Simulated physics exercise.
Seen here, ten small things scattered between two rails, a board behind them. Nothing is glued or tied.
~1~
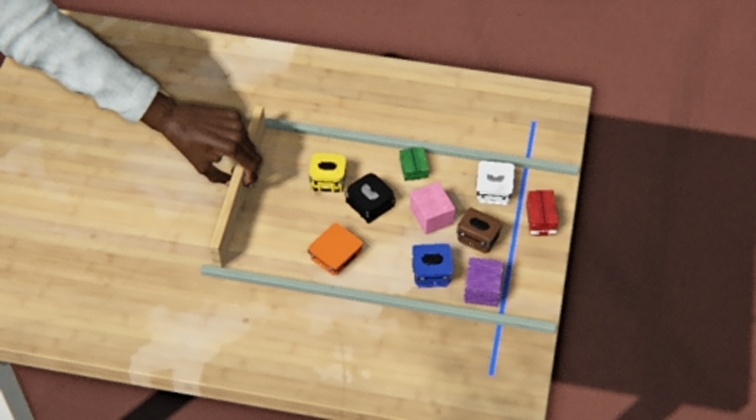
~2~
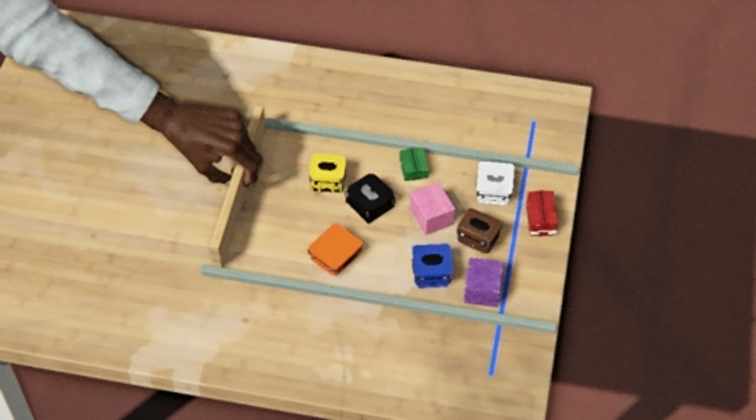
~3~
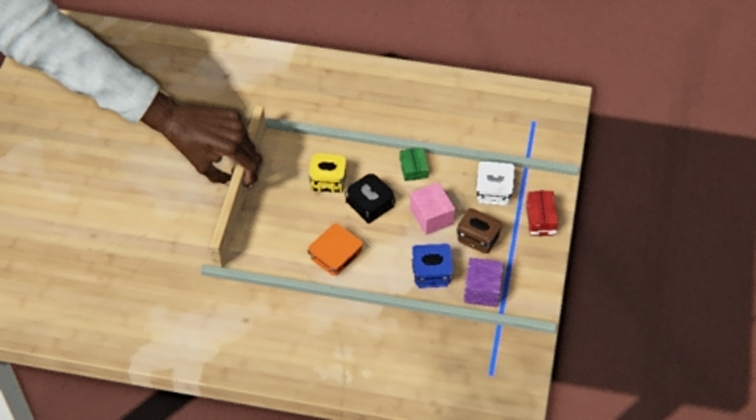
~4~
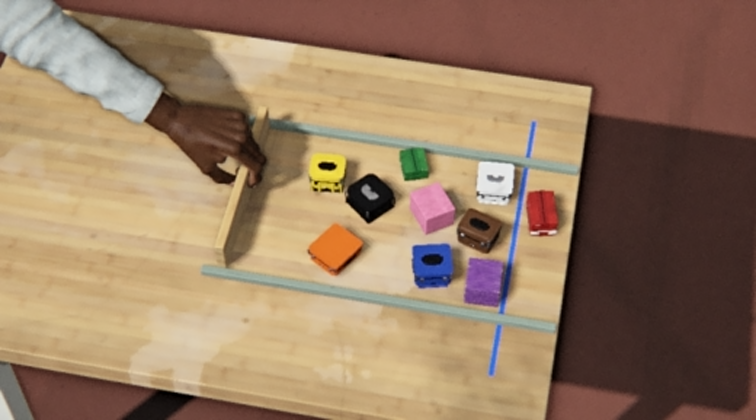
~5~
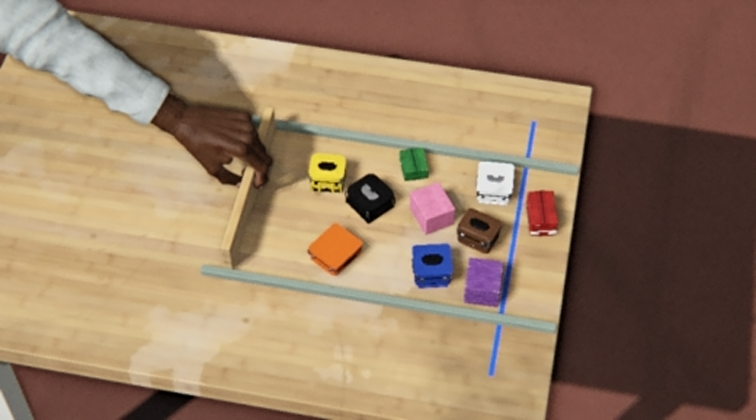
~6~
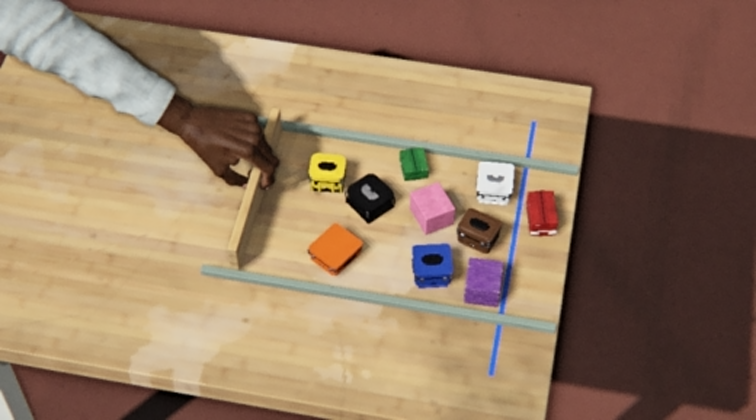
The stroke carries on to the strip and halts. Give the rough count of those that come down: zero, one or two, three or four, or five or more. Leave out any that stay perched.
The number that fall off is three or four.
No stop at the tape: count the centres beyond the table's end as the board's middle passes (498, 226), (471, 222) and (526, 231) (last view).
In that order 2, 0 and 6.
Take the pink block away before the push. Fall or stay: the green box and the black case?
The green box is kept; the black case does not fall.
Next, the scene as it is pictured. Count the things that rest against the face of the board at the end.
That makes 4.
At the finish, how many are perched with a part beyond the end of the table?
It comes to 3.
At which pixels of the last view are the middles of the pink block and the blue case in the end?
About (568, 227), and the other about (564, 293).
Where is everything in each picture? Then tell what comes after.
The first frame shows red box (542, 213); purple block (484, 282); white case (495, 183); board (239, 185); tape (514, 240).
The second frame shows purple block (484, 282); pink block (432, 208).
The third frame shows white case (495, 184); brown case (479, 232).
The fourth frame shows red box (542, 213); yellow case (328, 173).
The fifth frame shows purple block (484, 282); green box (414, 164).
The sixth frame shows red box (542, 213); purple block (484, 282); white case (495, 184); board (256, 188); tape (514, 240).
A little later, none off yet; red box at rest near (542, 213); purple block at rest near (484, 282); white case at rest near (495, 184).
When it is over, the number that fall off is three or four; down, brown case, purple block and red box.
